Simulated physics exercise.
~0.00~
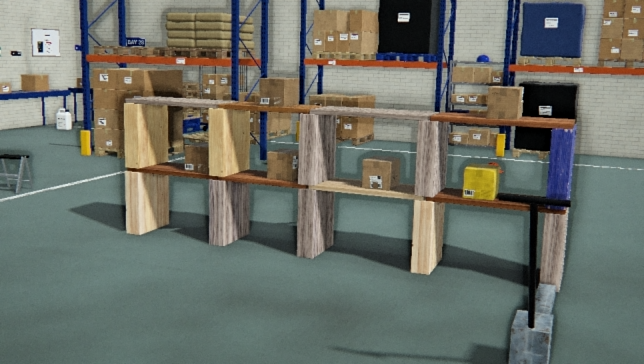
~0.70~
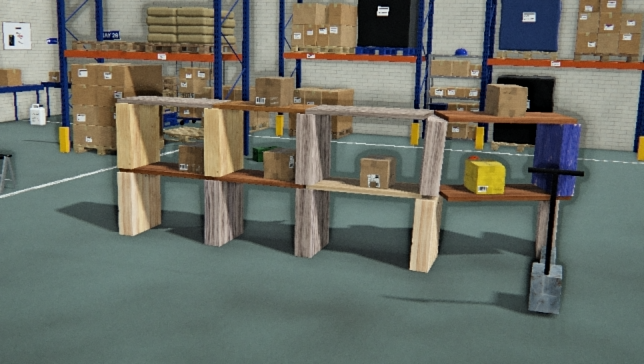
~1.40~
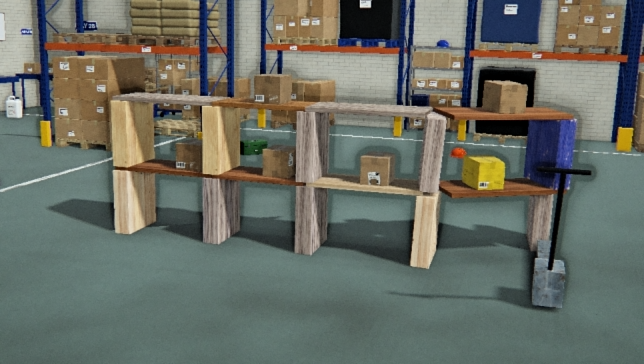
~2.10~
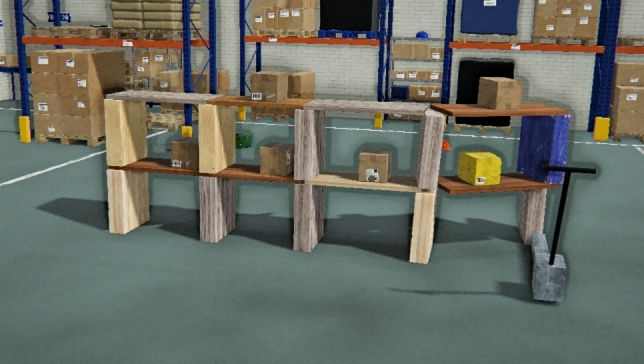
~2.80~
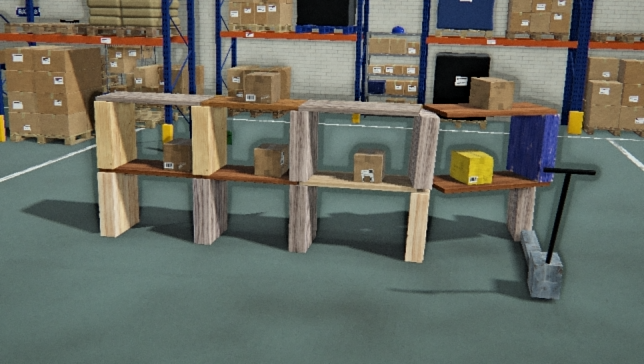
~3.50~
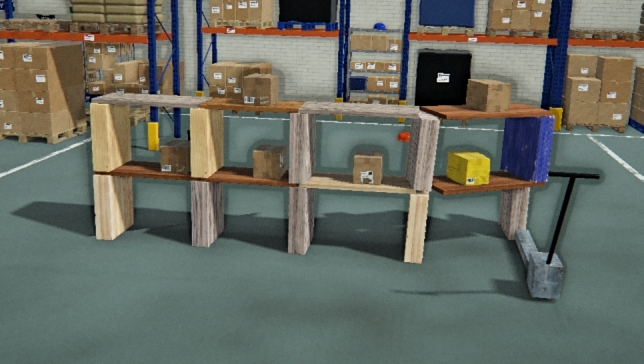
A makeshift two-tier rack of upright timber slabs and boards, holding cartons and a yellow box, stayed standing in a warehouse as the view drifted sideways around it, with a narrow floor jack resting near the blue upright at its right end.
